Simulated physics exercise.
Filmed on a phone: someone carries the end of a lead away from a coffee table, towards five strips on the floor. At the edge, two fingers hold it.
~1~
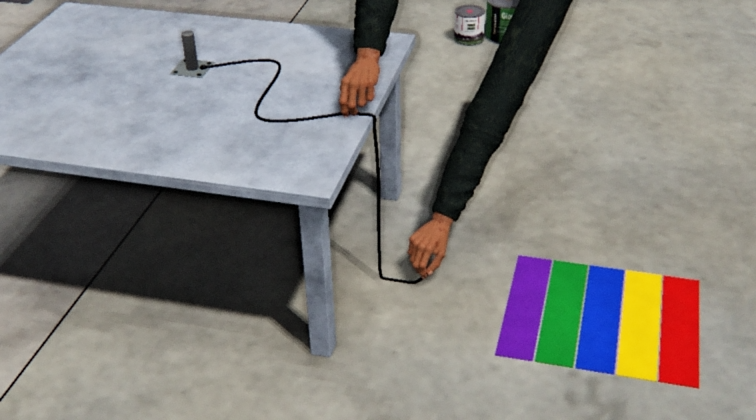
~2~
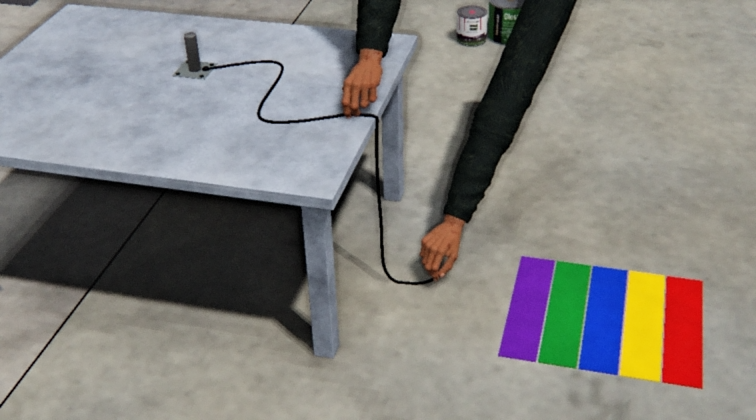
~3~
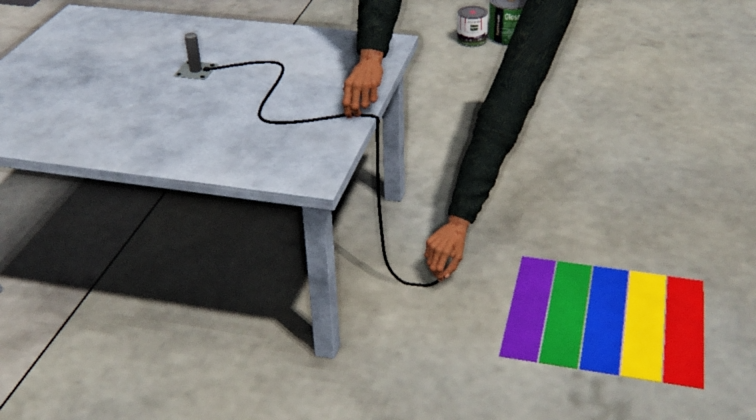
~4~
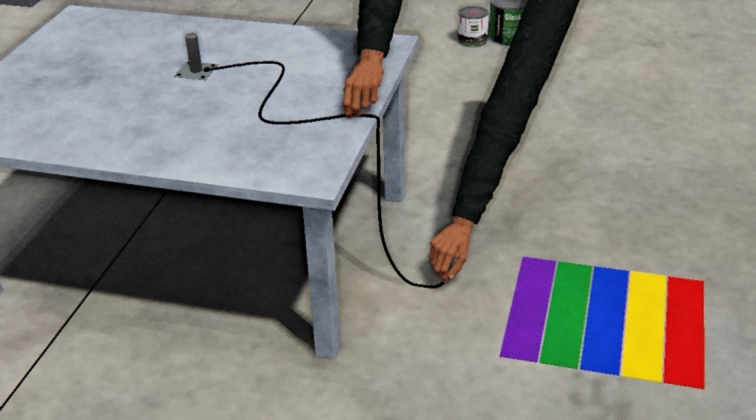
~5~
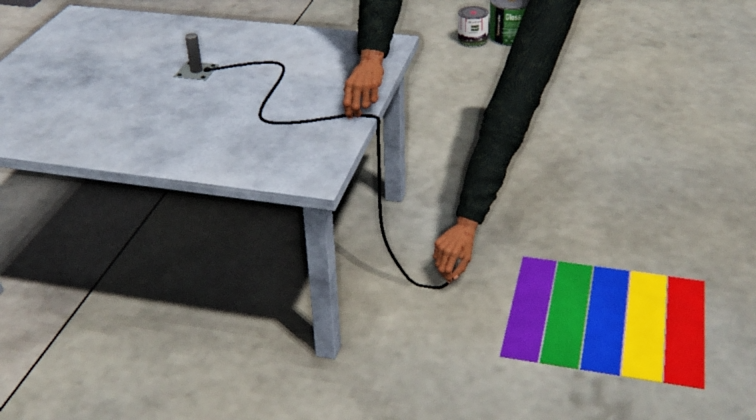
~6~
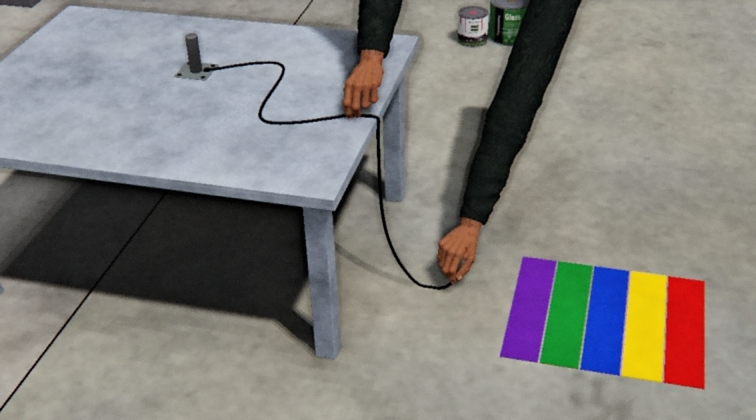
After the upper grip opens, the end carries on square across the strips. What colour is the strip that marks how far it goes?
That strip is red.
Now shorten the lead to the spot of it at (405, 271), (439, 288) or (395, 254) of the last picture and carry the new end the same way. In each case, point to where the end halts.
Cut 1: About (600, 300). Cut 2: About (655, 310). Cut 3: About (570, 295).
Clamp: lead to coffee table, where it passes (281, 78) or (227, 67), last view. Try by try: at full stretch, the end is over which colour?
For the first it's yellow, and for the second it's red.
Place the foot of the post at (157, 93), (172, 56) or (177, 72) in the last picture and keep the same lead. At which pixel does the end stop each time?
Close to (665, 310), (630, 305) and (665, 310) in that order.
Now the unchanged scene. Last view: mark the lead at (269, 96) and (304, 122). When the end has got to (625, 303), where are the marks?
To (331, 99) and (397, 142).
Soon after, end near (626, 303); over blue.
After that, end near (664, 309); over yellow.
At the stop, end near (687, 312); over red. Over red.
